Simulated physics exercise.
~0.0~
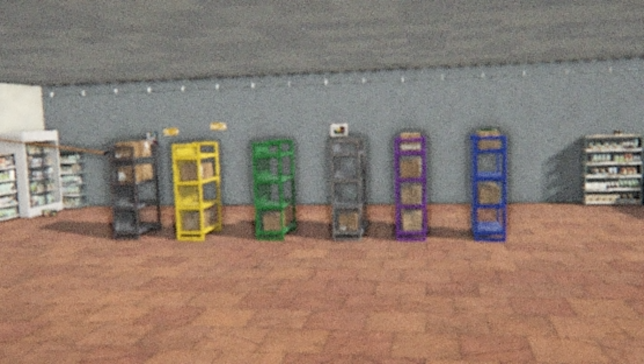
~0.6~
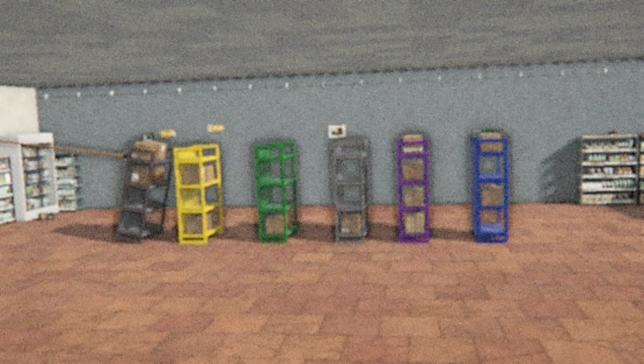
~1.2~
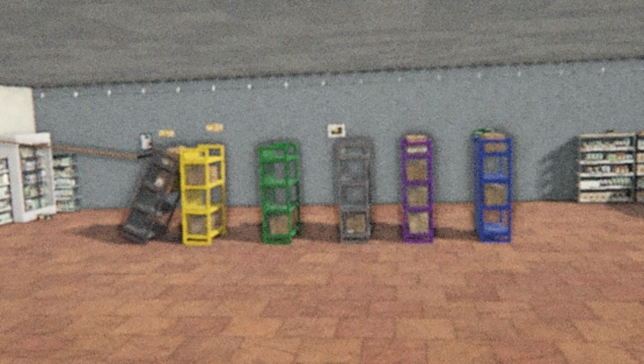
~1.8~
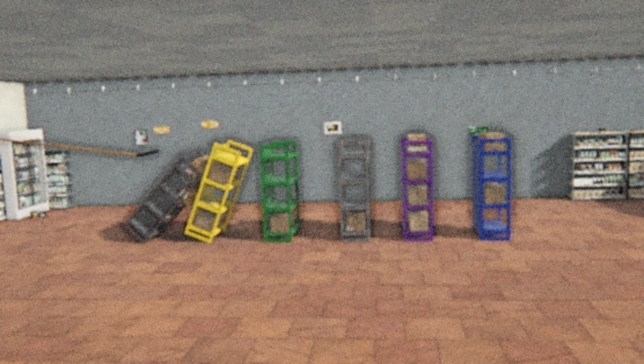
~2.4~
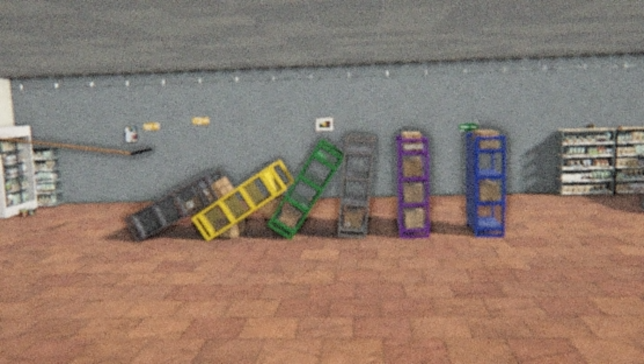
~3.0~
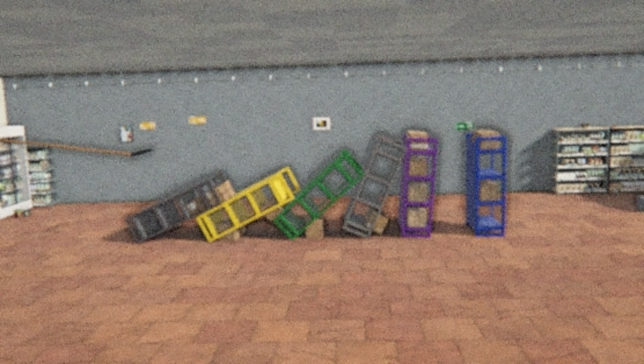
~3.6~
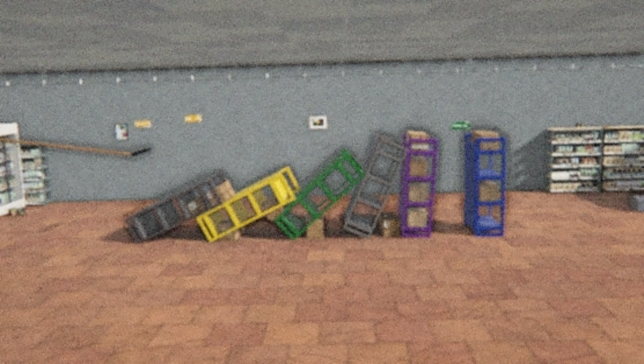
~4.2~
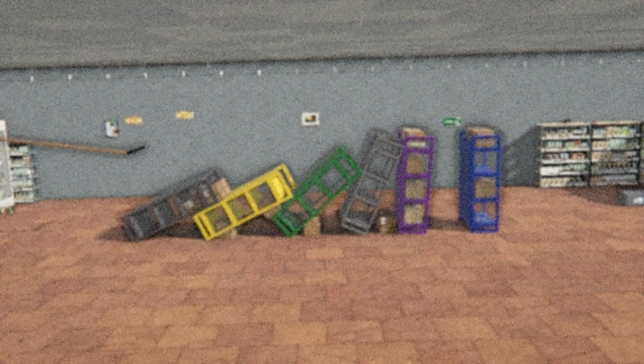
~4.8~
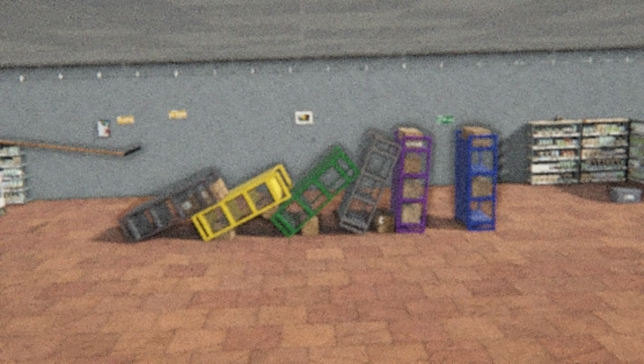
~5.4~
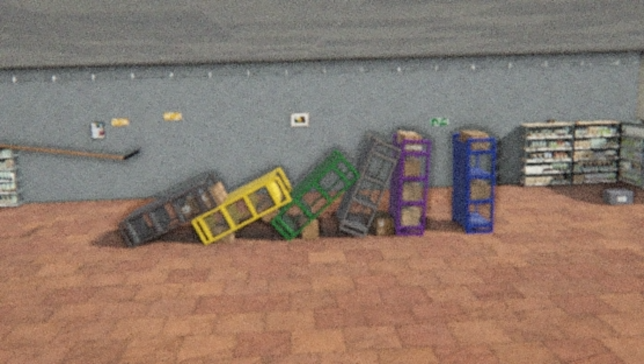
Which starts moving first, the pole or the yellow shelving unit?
The pole starts moving first, pushing into the dark unit at the left end. The yellow unit only begins to tilt later, once the dark one has leaned over into it.
A long pole reaches in from the left and pushes the top of a dark grey shelving unit, the first of six standing in a row along a grey wall. The dark unit tips to the right and leans into the yellow one, which tilts over in turn. The yellow unit knocks the green one, and the green topples against the grey unit beyond it as cartons spill between them. The grey unit then tips until it rests on the purple one. There the fall stops, with four units slanted in a line and the purple and blue ones still upright.
